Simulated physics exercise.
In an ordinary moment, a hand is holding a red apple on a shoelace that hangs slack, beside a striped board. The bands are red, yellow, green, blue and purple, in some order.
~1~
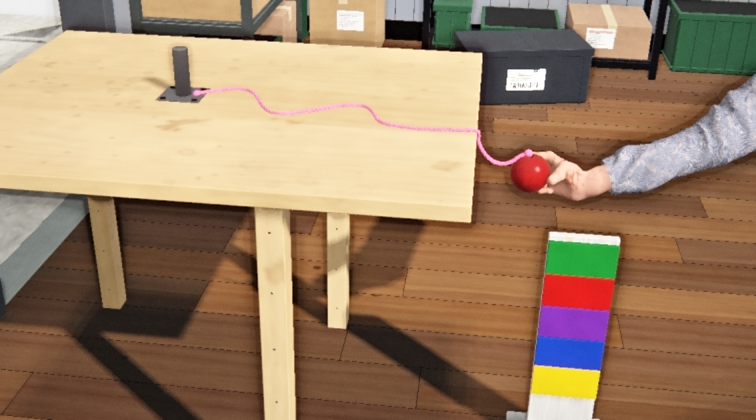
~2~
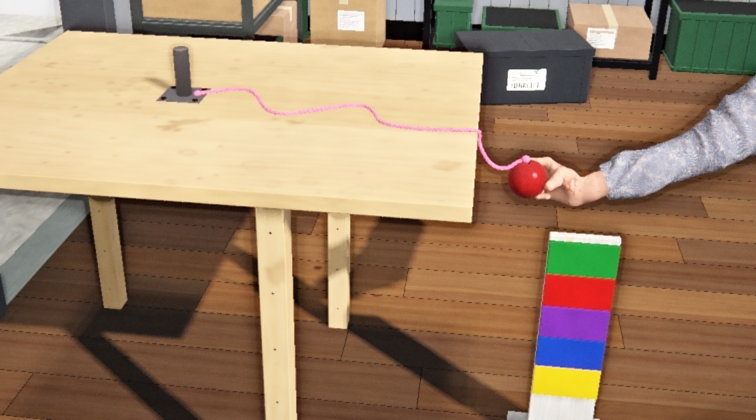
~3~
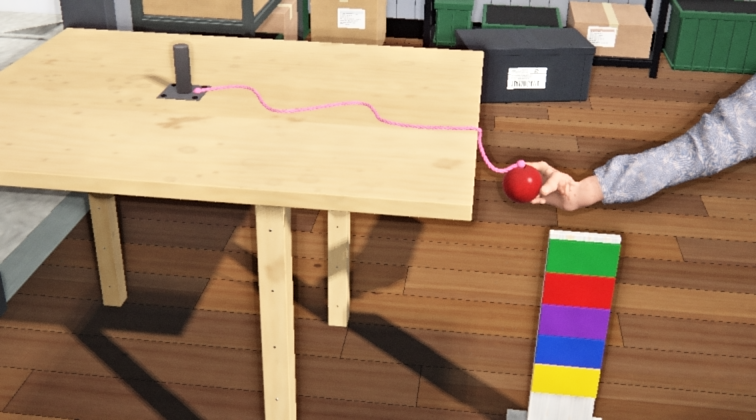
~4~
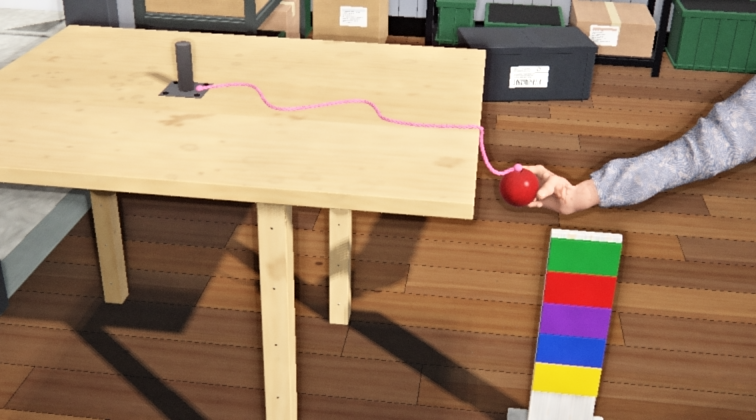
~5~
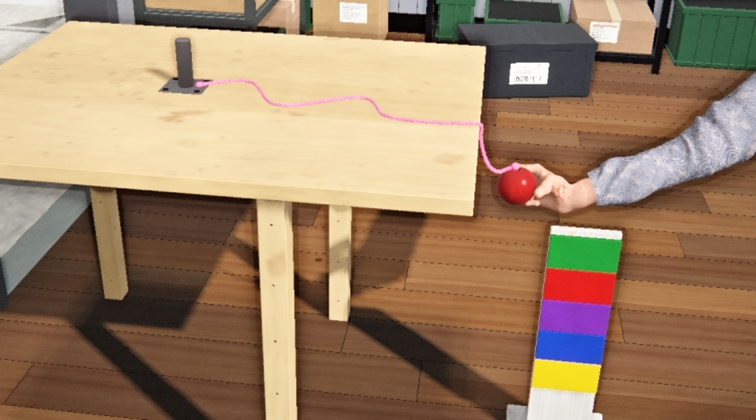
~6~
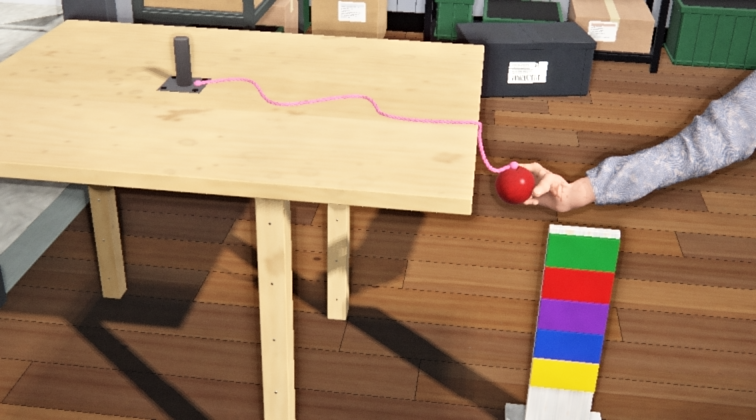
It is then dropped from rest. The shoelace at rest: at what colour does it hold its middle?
The colour is red.
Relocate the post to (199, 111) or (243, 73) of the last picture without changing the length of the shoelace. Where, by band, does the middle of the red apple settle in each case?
Answer, in order: Purple, purple.
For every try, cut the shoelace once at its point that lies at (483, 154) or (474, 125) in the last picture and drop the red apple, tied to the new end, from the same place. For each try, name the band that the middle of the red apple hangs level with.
Cut one gives green; cut two gives none, it hangs higher.
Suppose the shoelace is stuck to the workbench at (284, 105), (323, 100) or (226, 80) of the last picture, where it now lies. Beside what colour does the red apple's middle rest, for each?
Taking the three tries in turn, you'd get green, green and red.
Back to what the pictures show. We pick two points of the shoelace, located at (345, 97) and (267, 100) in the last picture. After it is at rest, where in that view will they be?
I'd say about (391, 105) for one and about (305, 96) for the other.
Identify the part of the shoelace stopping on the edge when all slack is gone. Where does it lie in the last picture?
Go for the one at (399, 118).
Soon after, apple near (436, 260); level with red.
Then, apple near (486, 270); level with red.
At rest, apple near (476, 270); level with red. At red.
